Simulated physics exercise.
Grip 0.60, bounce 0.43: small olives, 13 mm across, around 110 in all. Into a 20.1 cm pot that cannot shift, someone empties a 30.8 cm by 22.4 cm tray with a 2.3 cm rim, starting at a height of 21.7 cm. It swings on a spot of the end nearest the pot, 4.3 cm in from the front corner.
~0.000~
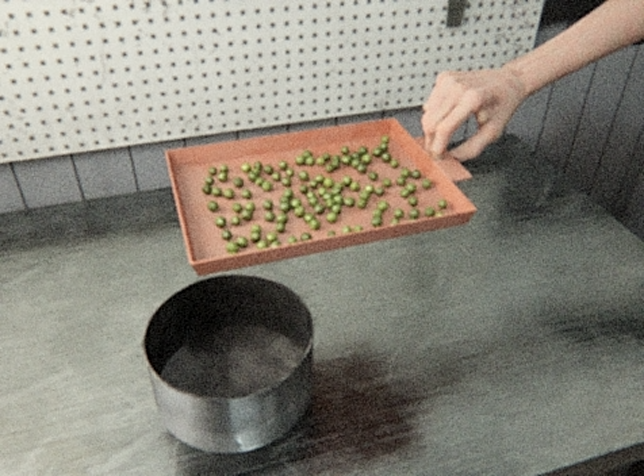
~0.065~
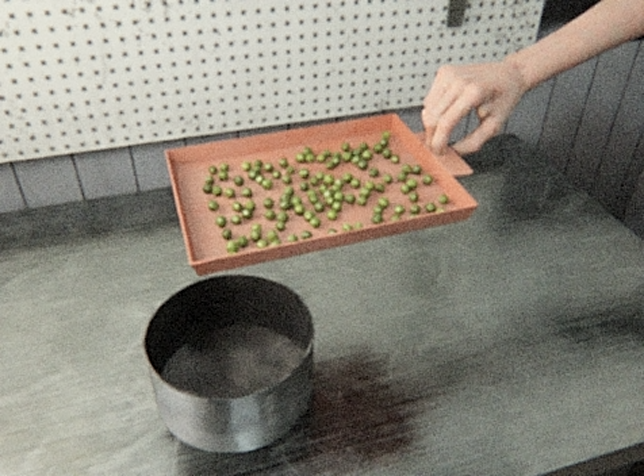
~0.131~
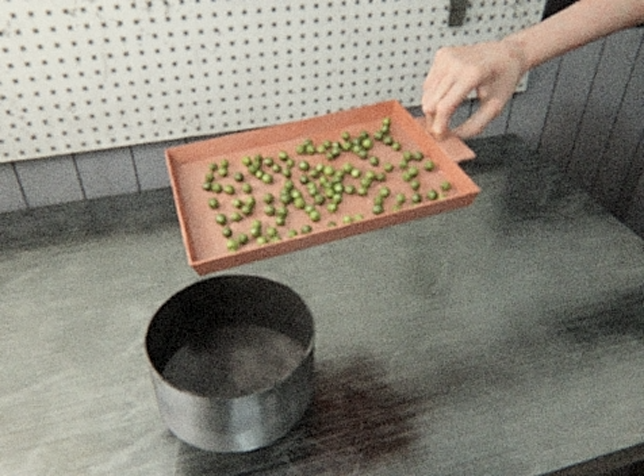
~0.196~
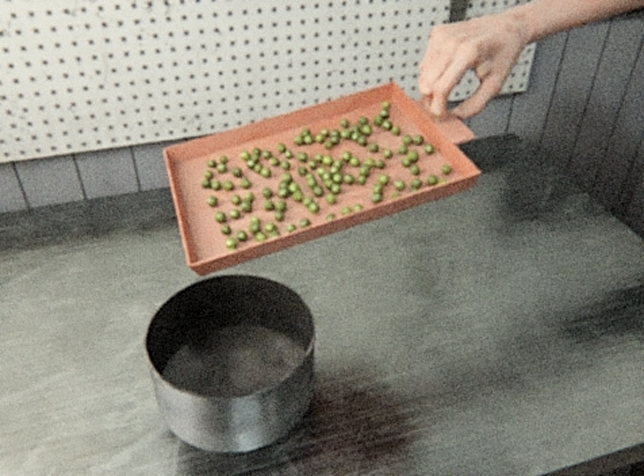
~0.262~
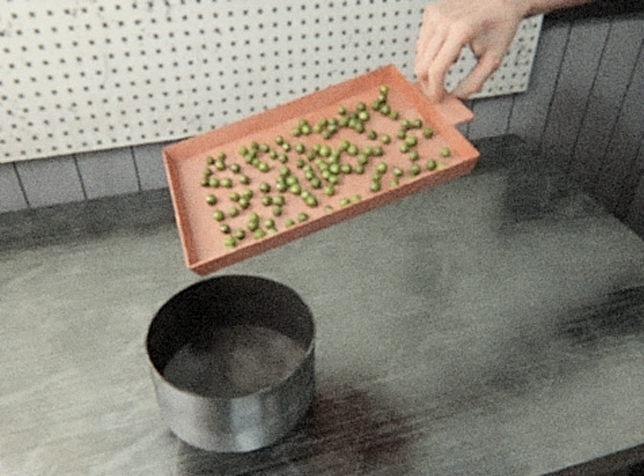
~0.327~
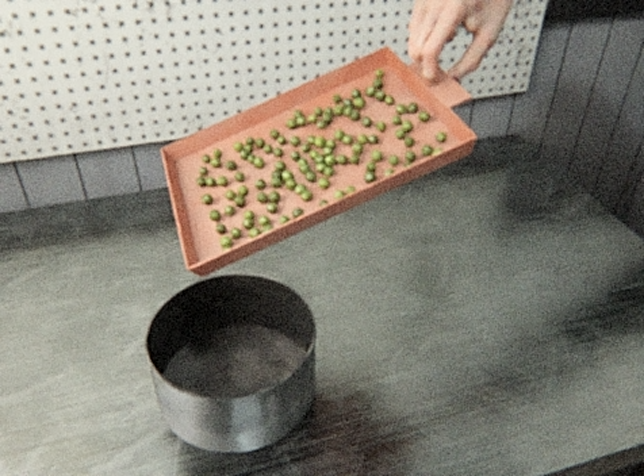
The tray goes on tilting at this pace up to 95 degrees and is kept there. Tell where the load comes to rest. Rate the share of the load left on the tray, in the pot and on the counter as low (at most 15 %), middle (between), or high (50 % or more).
Left on the tray - low, pot - middle, counter - high.
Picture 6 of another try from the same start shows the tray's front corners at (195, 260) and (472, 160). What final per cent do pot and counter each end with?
Pot 30; counter 70.
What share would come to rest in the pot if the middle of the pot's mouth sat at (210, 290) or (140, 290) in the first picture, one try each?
Near 40 and 70 percent, one try each.
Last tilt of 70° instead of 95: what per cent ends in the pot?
5 %.
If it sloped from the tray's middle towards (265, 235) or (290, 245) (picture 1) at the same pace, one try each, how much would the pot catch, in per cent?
I'd put it at roughly 75 per cent for the first tilt and roughly 65 per cent for the second.
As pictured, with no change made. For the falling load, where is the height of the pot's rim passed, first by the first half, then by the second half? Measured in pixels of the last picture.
Around (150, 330), then (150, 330).
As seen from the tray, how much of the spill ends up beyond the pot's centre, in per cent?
About 100 percent of the spill.
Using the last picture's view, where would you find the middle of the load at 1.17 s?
Look about (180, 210) in the last view.
After 0.83 s, tilt 55 degrees; the tray holds 100 %, the pot 0 %.
After 1.17 s, tilt 79 degrees; the tray holds 90 %, the pot 5 %.
After 1.60 s, tilt 95 degrees; the tray holds 15 %, the pot 20 %.
At rest (2.5 s), tray 0 %, pot 40 %, counter 60 %.
